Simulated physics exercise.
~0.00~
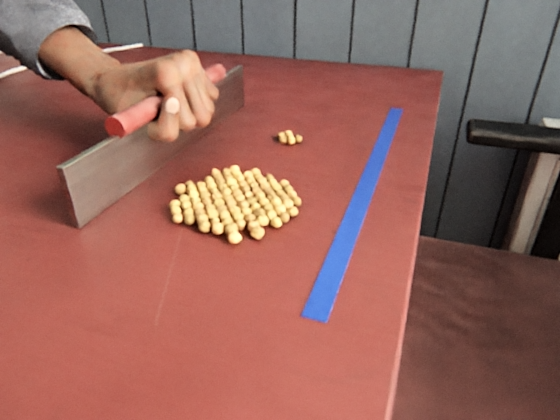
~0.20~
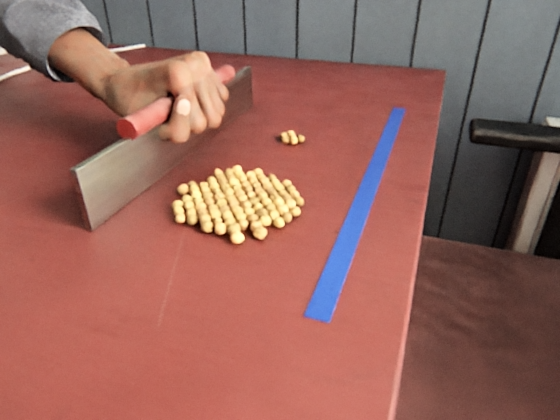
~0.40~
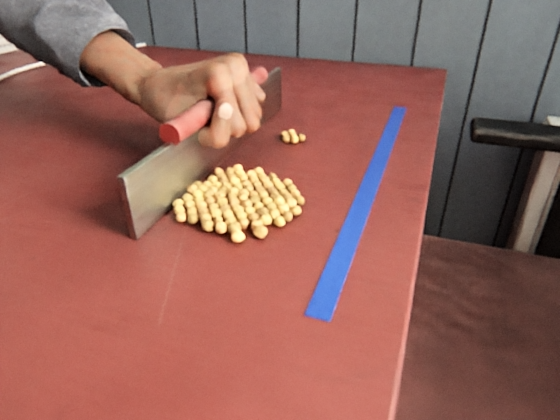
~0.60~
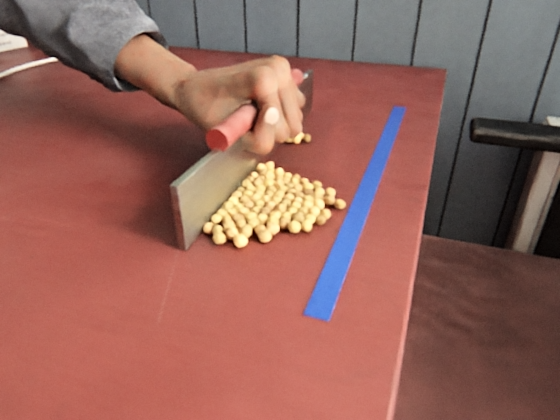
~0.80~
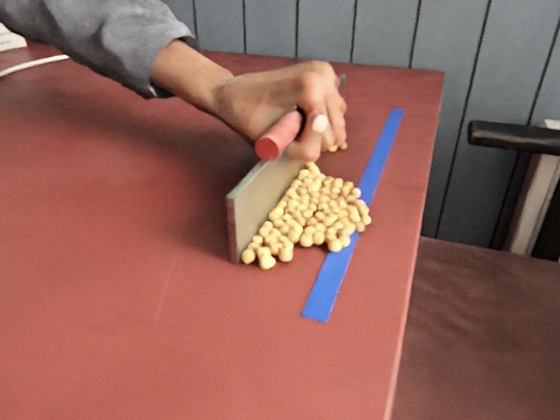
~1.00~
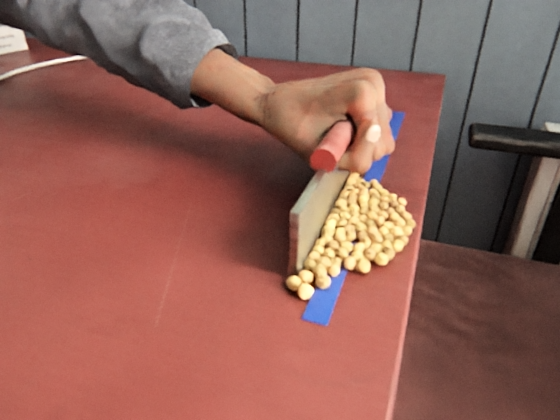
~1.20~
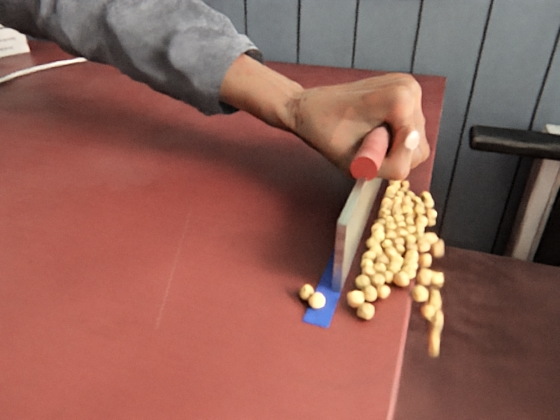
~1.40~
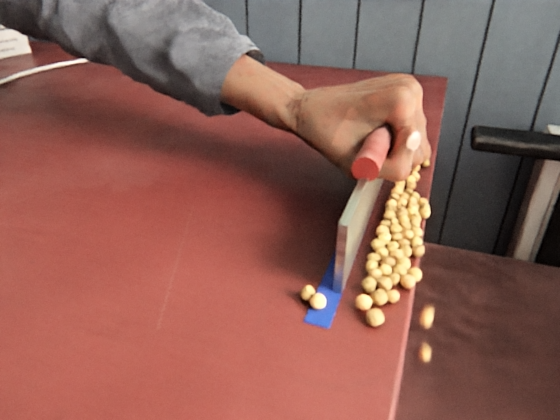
At the start, a hand holds a metal scraper by its red handle on a reddish table, left of a large cluster of small yellowish pieces and a tiny group behind it. The hand slides the scraper right until it meets the large cluster and pushes it toward a strip of blue tape. The pieces bunch together and cross the tape as the blade follows. The scraper then stops at the tape, leaving a couple of pieces behind near its front end. Some pieces drop off the right edge, while many remain crowded on the tabletop beside the blade.
